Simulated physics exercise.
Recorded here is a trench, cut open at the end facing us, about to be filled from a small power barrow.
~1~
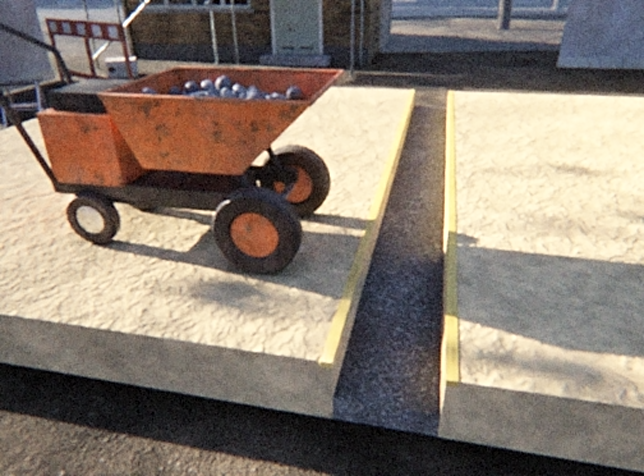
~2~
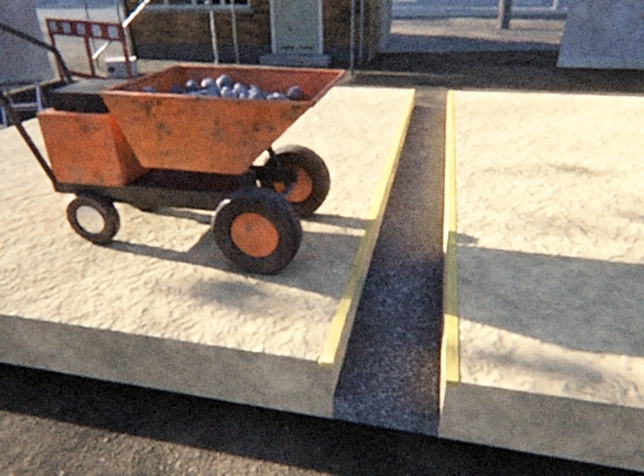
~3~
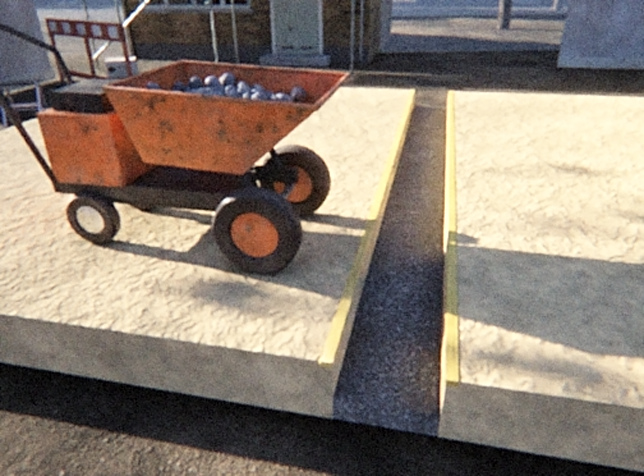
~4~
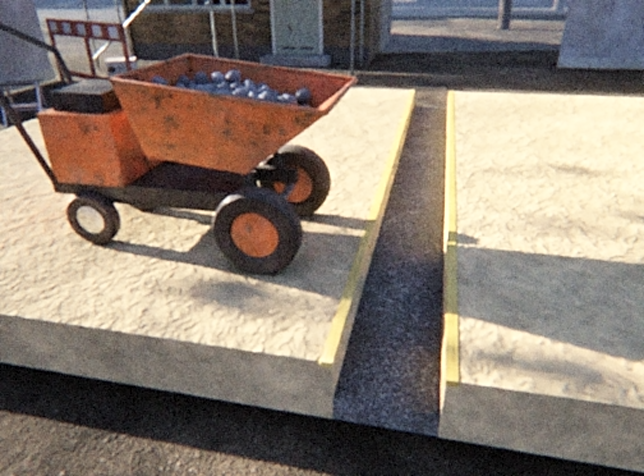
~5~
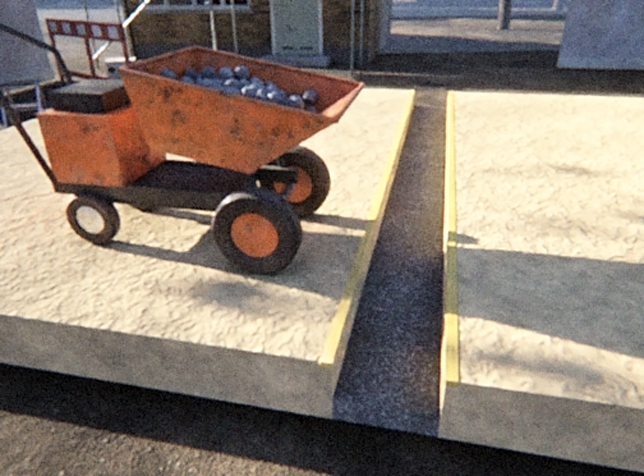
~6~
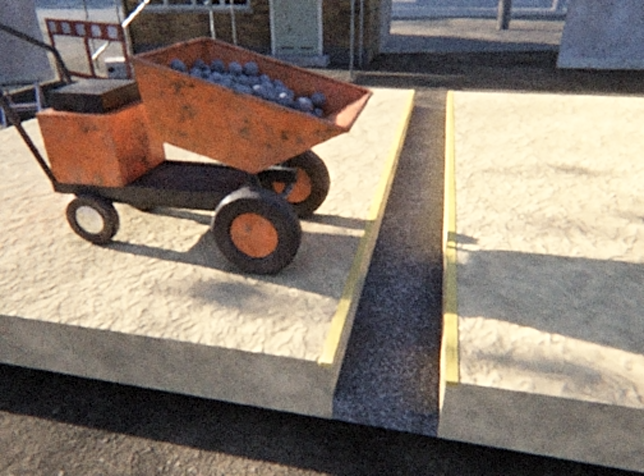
An orange power barrow loaded with round grey cobbles stood still beside a shallow, yellow-edged trench, its skip level at first, then tilting gradually forward to the right while the cobbles stayed inside.
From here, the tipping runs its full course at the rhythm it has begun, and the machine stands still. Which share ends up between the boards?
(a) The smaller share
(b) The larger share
The larger share (b).
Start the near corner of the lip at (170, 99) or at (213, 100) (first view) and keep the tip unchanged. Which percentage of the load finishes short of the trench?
The first position yields around 40 per cent; the second yields around 20 per cent.
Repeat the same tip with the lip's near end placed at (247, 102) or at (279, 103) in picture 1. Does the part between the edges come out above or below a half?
A majority, then a majority.
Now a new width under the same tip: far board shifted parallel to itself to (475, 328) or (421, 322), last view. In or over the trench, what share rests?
The first gives 90 %, the second 20 %.
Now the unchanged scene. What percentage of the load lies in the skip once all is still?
5 per cent or so.
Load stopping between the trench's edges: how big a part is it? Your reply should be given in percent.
My estimate is some 70 %.
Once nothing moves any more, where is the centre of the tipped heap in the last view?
Close to (425, 265) in the last picture.
Soon, skip tipped steeply; all in the skip.
A while on, skip tipped right over; about two thirds in the skip; about a quarter in or heaped over the trench; a stray few beyond it; a stray few falling.
Towards the end, skip tipped right over; a small part in the skip; about two thirds in or heaped over the trench; about a quarter beyond it.
Finally, skip tipped right over; a small part in the skip; about two thirds in or heaped over the trench; about a quarter beyond it.
